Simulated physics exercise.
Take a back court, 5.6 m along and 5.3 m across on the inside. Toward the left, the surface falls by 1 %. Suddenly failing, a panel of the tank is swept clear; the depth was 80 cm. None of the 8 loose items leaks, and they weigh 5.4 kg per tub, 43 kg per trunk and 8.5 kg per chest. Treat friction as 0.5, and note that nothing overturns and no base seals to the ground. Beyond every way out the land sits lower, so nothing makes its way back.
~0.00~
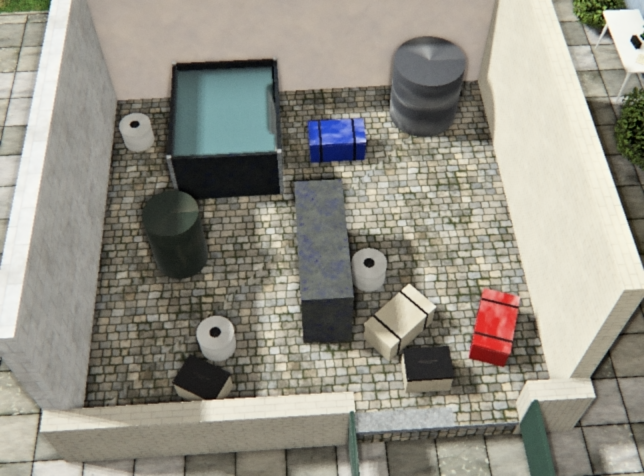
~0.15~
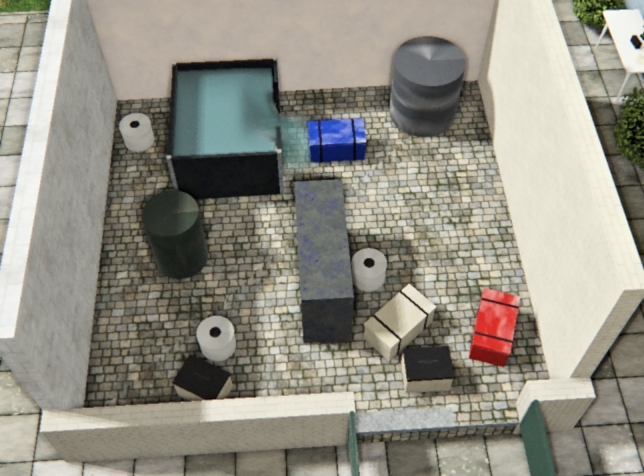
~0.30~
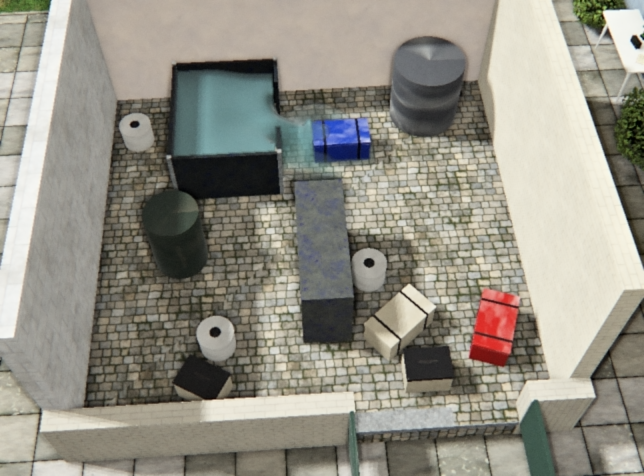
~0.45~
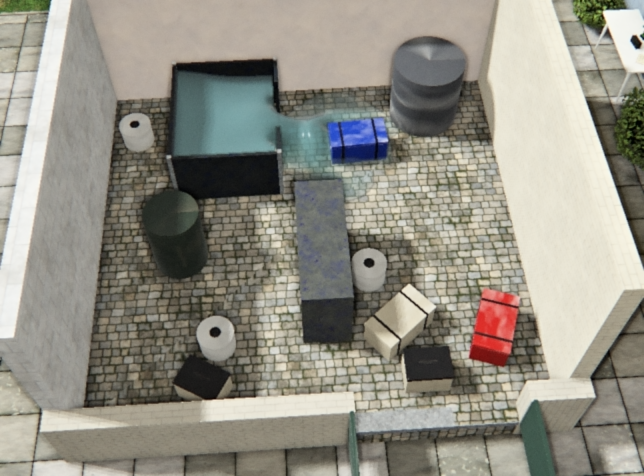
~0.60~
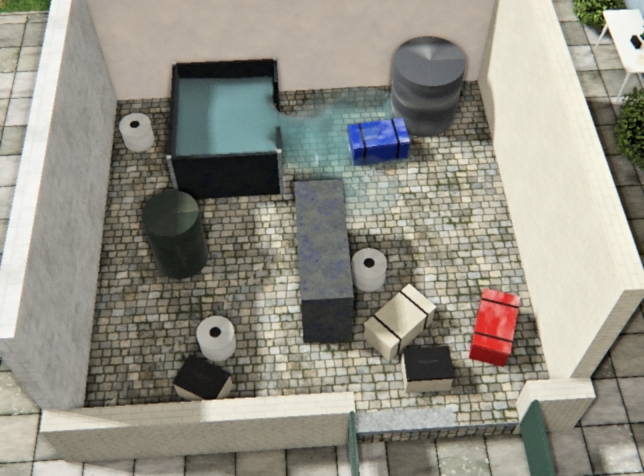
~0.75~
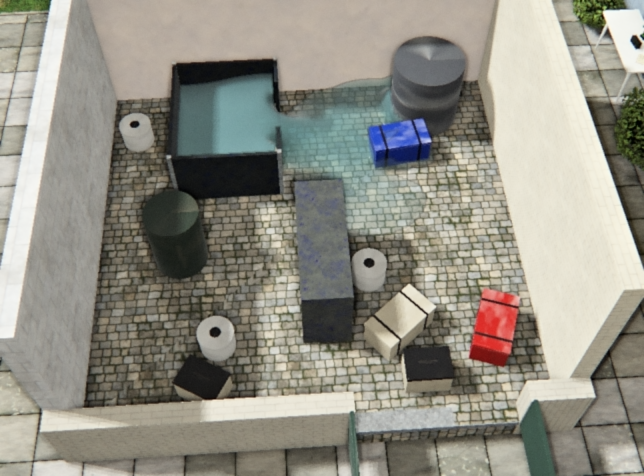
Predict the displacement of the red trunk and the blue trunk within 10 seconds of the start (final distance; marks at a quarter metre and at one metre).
Result - red trunk: Large displacement; blue trunk: Large displacement.
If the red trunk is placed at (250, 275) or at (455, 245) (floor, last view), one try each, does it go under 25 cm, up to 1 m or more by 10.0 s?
Order of tries: It keeps its spot; it is flushed away.
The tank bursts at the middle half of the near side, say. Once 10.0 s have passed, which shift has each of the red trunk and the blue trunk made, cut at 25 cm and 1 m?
Red trunk: Roughly where it was; blue trunk: Roughly where it was.
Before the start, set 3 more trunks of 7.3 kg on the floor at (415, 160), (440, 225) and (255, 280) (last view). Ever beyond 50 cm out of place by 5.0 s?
In the order listed: Across the line; across the line; behind the line.
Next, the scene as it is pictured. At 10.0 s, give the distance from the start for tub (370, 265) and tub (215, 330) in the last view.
50 cm and 100 cm, respectively.
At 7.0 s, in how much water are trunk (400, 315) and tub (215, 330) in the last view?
Close to 7 and 3 centimetres.
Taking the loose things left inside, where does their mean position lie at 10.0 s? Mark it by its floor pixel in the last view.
It works out to somewhere near (270, 303) on the floor.
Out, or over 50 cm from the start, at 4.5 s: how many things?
I make it 3.
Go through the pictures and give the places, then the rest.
The first picture shows the red trunk at (497, 320), on the bottom; the blue trunk at (337, 132) rests on the ground; 2.3 m2 under water; 0 of 8 have shifted.
The second picture shows the red trunk at (497, 320) rests on the ground; the blue trunk at (337, 132), on the bottom; water covers 2.9 m2; 0 of 8 have shifted.
The third picture shows the red trunk at (497, 320) rests on the ground; the blue trunk at (341, 132) rests on the ground, 6 cm from its start; 3.6 m2 under water; 1 of 8 have shifted.
The fourth picture shows the red trunk at (497, 320) rests on the ground; the blue trunk at (358, 132), on the bottom, 30 cm from its start; 4.6 m2 under water; 1 of 8 have shifted.
The fifth picture shows the red trunk at (497, 320), on the bottom; the blue trunk at (379, 133), on the bottom, 60 cm from its start; 5.6 m2 under water; 1 of 8 have shifted.
The sixth picture shows the red trunk at (497, 320) rests on the ground; the blue trunk at (400, 134), on the bottom, 90 cm from its start; water covers 6.6 m2; 1 of 8 have shifted.
After 2.0 s the red trunk is near (497, 320), 0.0 m from its start, aground; the blue trunk is near (494, 183), 2.3 m from its start, aground; 0 of 8 are out; 0 afloat.
After 4.5 s the red trunk is near (422, 415), 1.6 m from its start, aground; the blue trunk is near (494, 394), 4.3 m from its start, afloat; 1 of 8 are out; 1 afloat.
After 7.0 s the red trunk is near (392, 411), 1.8 m from its start, aground; the blue trunk has gone out; 2 of 8 are out; 1 afloat.
After 10.0 s the red trunk is near (392, 411), 1.8 m from its start, aground; the blue trunk has gone out; 2 of 8 are out; 3 afloat.
